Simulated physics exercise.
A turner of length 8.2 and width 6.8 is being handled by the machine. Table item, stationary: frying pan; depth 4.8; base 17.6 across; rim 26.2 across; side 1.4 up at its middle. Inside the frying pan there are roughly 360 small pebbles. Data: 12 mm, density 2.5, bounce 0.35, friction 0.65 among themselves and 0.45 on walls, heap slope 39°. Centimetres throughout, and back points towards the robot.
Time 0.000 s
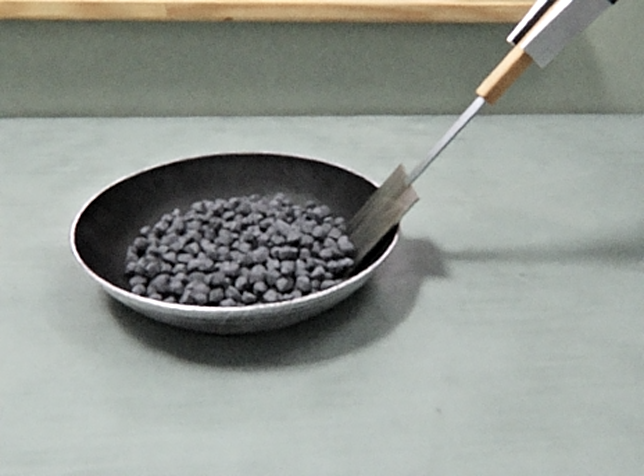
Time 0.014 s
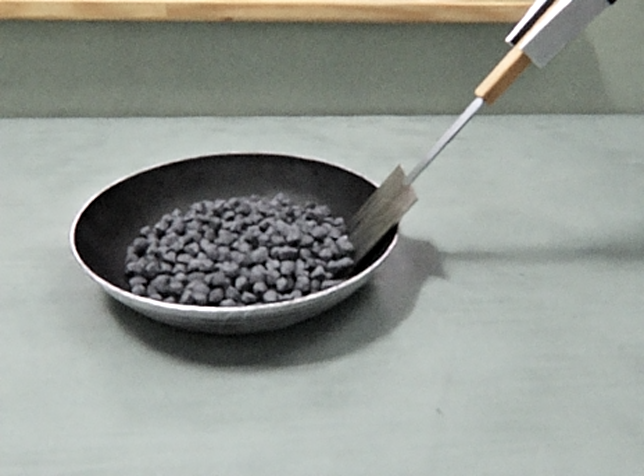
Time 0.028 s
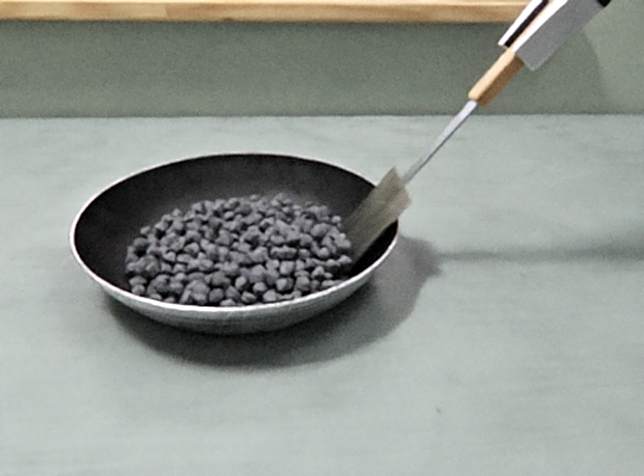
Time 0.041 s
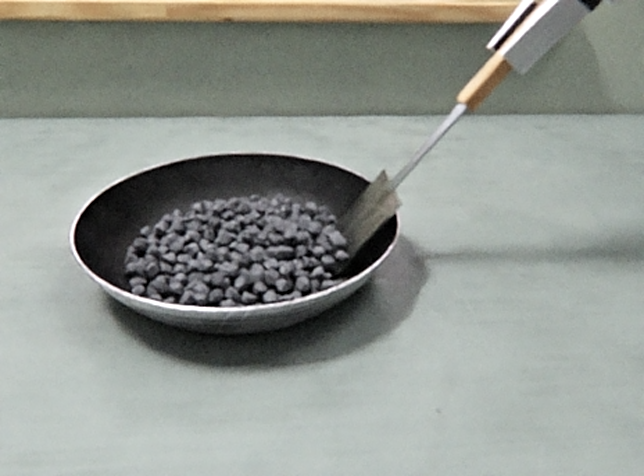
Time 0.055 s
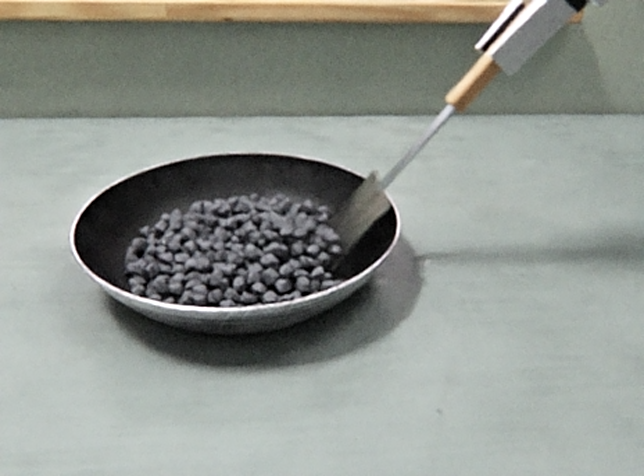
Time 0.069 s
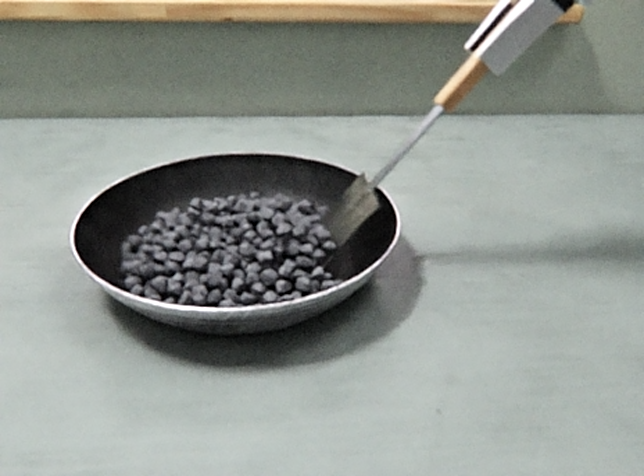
At first, a turner held by a machine rests its blade against the right inner side of a black frying pan filled with small dark pebbles. The machine then moves the turner a short way left into the pan, nudging the nearest pebbles slightly while the pan stays still.
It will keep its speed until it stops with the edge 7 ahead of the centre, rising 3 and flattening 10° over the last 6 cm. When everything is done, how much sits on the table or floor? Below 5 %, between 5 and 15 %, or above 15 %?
Below 5 %.
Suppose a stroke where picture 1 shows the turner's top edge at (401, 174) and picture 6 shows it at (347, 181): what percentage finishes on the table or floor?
Close to 5 in a hundred.
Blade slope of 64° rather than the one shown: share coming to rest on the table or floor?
I'd expect near 5 percent then.
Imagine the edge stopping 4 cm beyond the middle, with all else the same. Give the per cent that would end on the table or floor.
In that case about 0 percent ends on the table or floor.
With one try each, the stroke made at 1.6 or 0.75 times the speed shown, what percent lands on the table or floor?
The two tries give about 10 and 0 in a hundred.
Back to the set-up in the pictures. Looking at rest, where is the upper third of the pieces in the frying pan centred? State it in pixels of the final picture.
Close to pixel (131, 228).
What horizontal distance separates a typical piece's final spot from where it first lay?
Roughly 4 cm.
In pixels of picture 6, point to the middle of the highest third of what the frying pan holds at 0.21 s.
It is centred close to (168, 230).
By 0.14 s, sloping 53°, highest piece 4 above the table; 365 in the frying pan.
By 0.21 s, sloping 49°, highest piece 6 above the table; 365 in the frying pan.
By 0.45 s, sloping 43°, highest piece 6 above the table; 357 in the frying pan, 7 on the table or floor, 1 on the blade or in flight.
By 1.50 s, sloping 43°, highest piece 6 above the table; 357 in the frying pan, 8 on the table or floor.
Final count, 357 in the frying pan, 8 on the table or floor. That is 2 % on the table or floor.
